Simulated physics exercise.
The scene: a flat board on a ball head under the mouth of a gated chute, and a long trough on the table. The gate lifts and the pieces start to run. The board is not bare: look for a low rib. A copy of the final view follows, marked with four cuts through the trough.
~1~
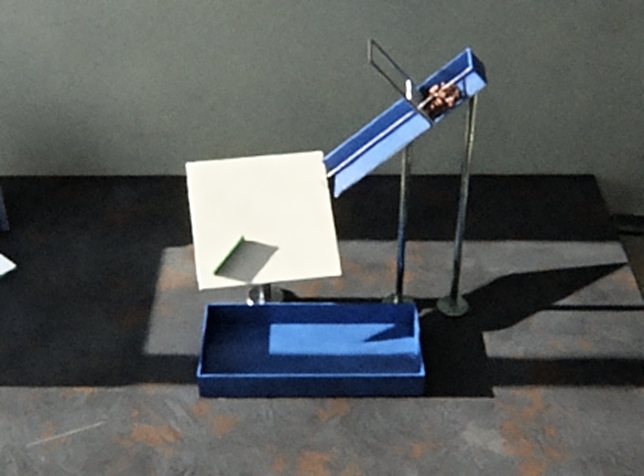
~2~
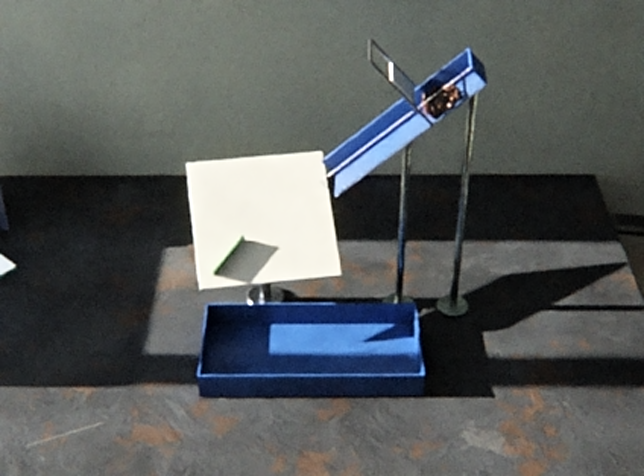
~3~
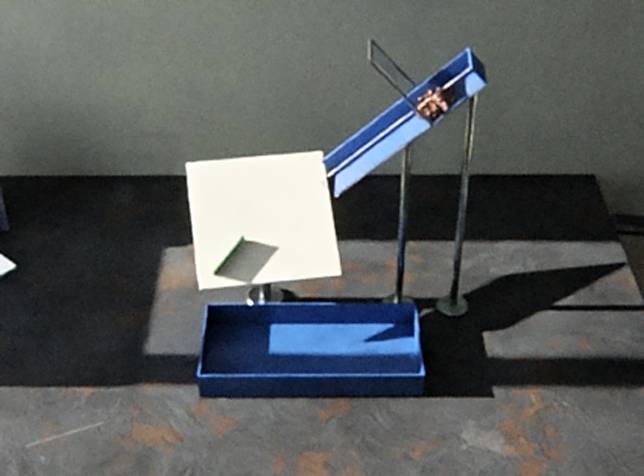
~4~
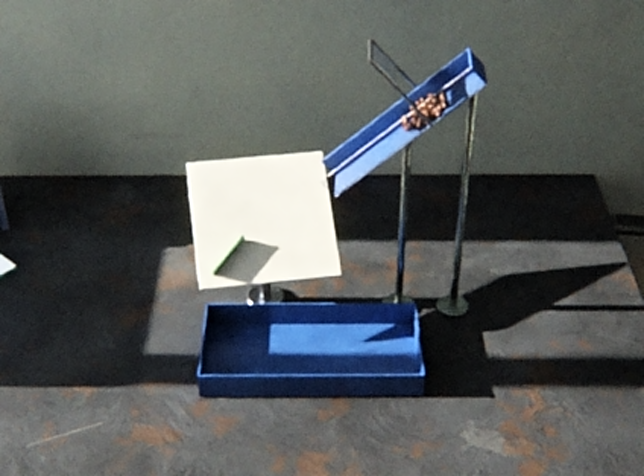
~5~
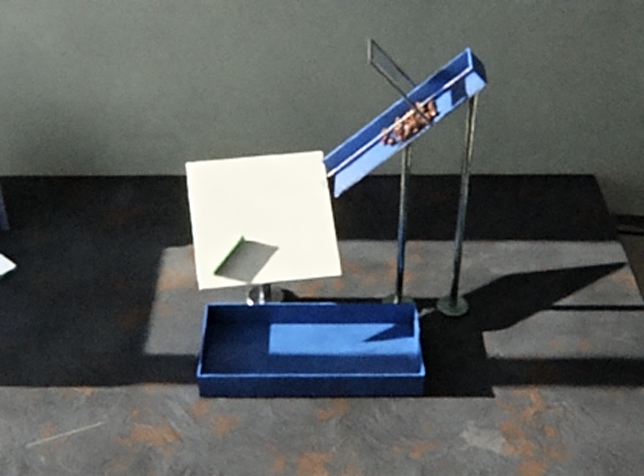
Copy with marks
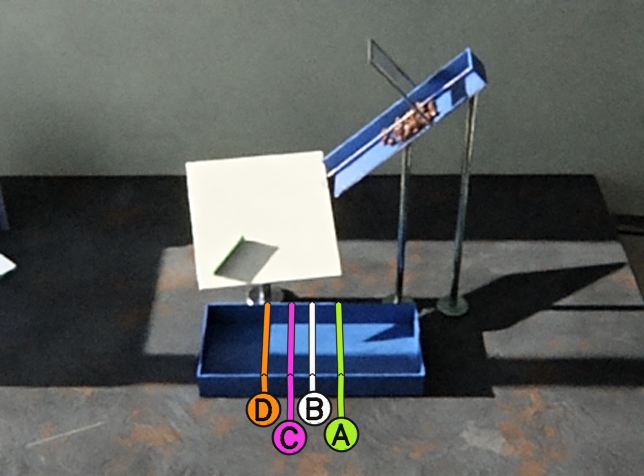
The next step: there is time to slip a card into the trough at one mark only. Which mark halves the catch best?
D works best here.
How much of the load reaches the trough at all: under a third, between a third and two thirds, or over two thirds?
It is over two thirds.
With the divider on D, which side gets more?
The left side.
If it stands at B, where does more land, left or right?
Left.
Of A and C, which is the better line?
Here it is line C.
On the marked copy, line A crosses the front rim at (341, 375); line B crosses the front rim at (312, 375); line C crosses the front rim at (290, 375); line D crosses the front rim at (264, 375).
If A is chosen, of what is caught, the whole lot on the left of the divider, none at all on the right.
If B is chosen, of what is caught, all but a few on the left of the divider, only a few on the right.
If C is chosen, of what is caught, the bulk on the left of the divider, a small share on the right.
If D is chosen, of what is caught, close to two thirds on the left of the divider, close to a third on the right.
